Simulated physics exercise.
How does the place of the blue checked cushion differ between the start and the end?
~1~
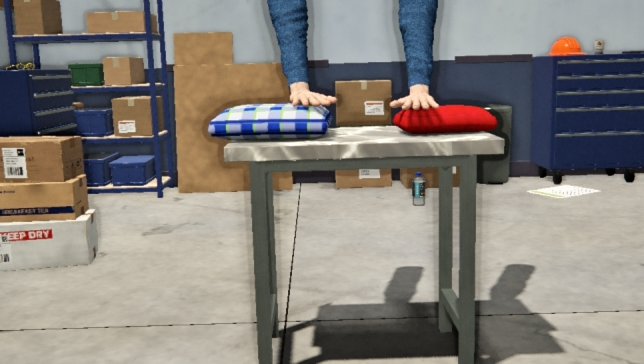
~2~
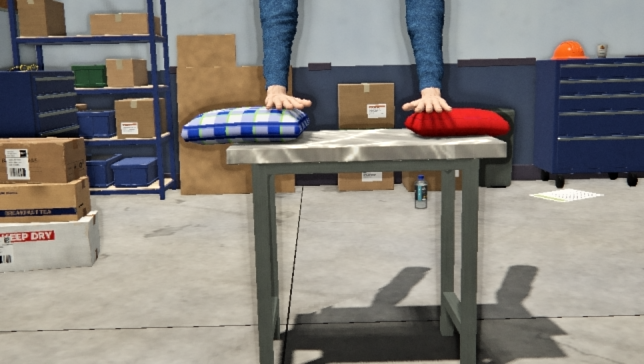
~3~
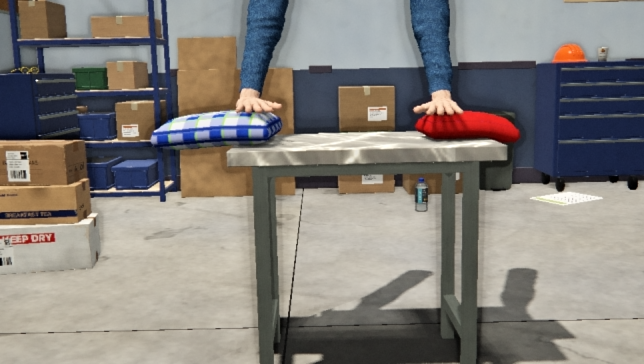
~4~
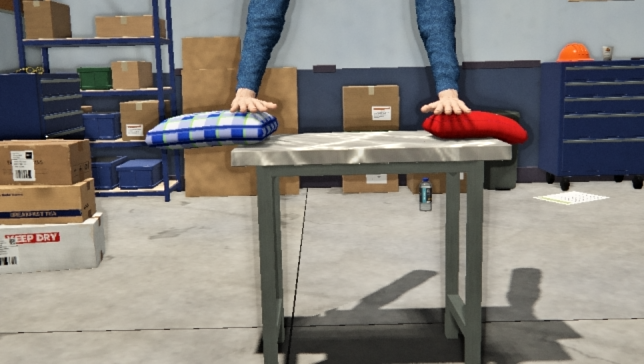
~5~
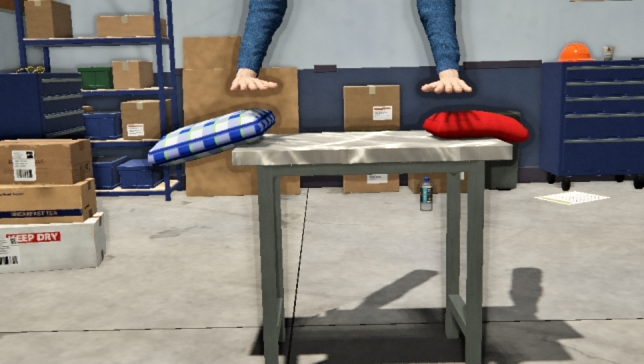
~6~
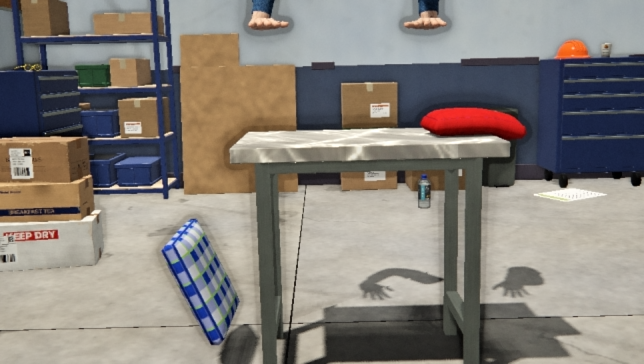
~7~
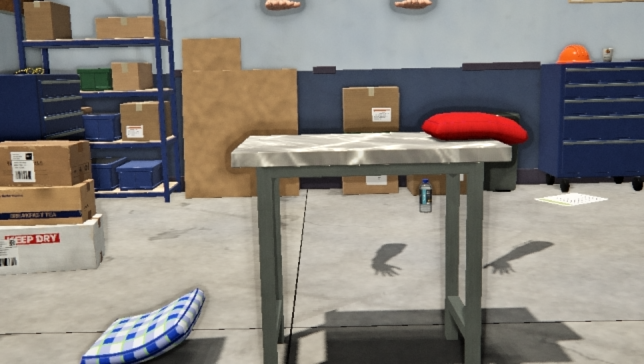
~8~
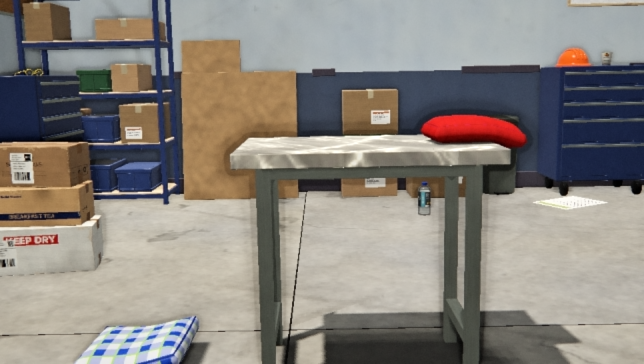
At the start the blue checked cushion is on the left part of the table top, under a hand. At the end it lies on the floor to the left of the table.
